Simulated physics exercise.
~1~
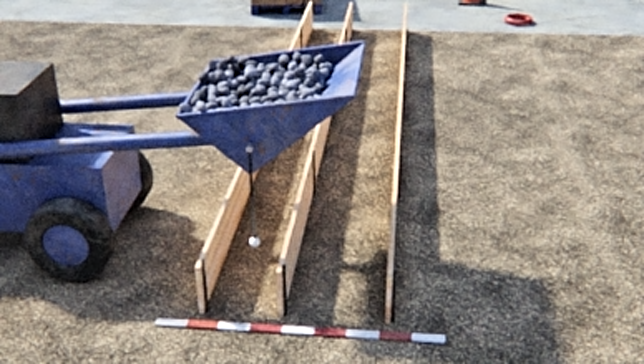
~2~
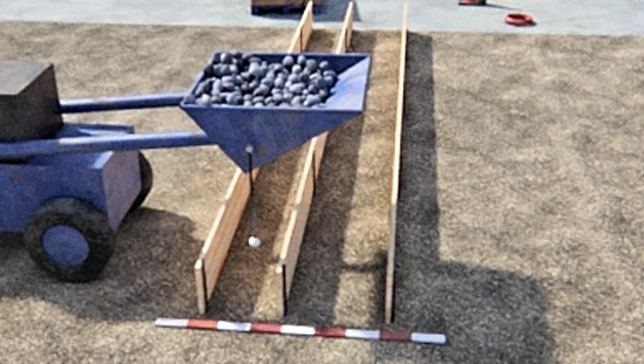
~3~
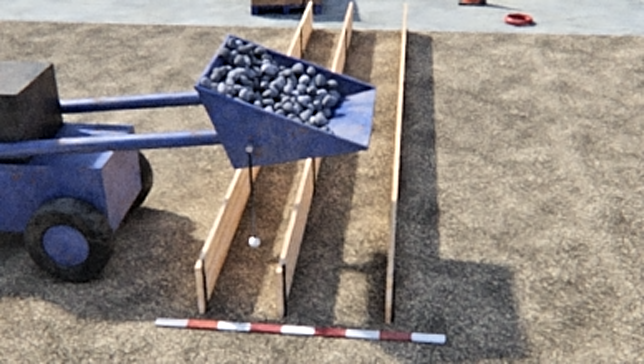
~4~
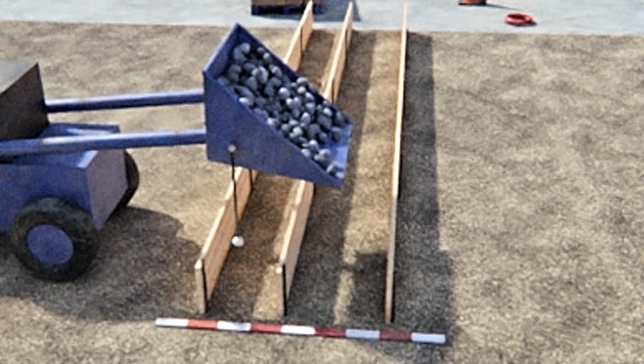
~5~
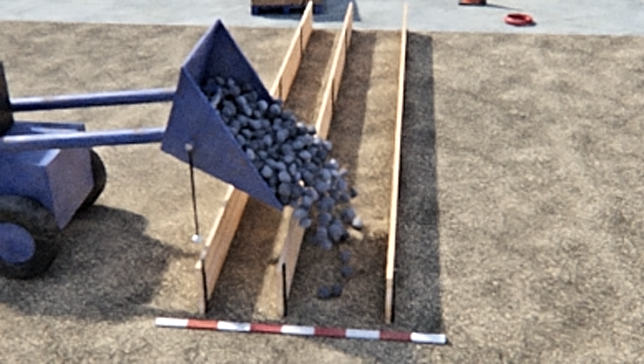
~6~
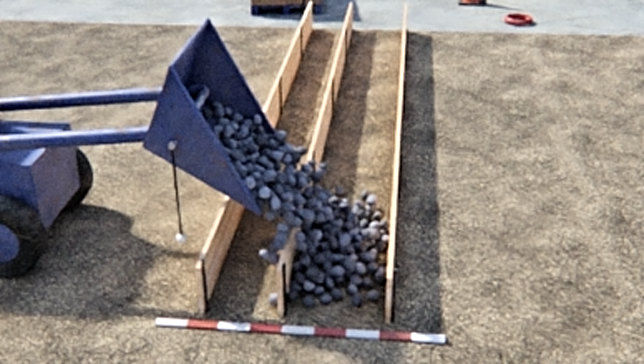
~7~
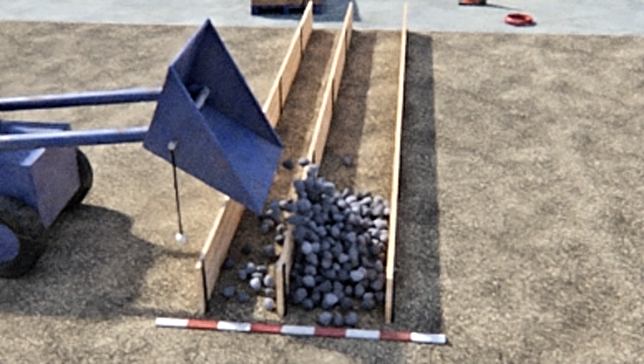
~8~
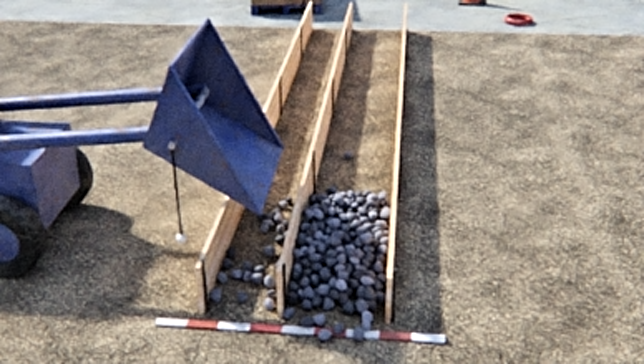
Blue loader backing away while tipping its bucket of dark stones, most settling in the far bay and some in the near one.
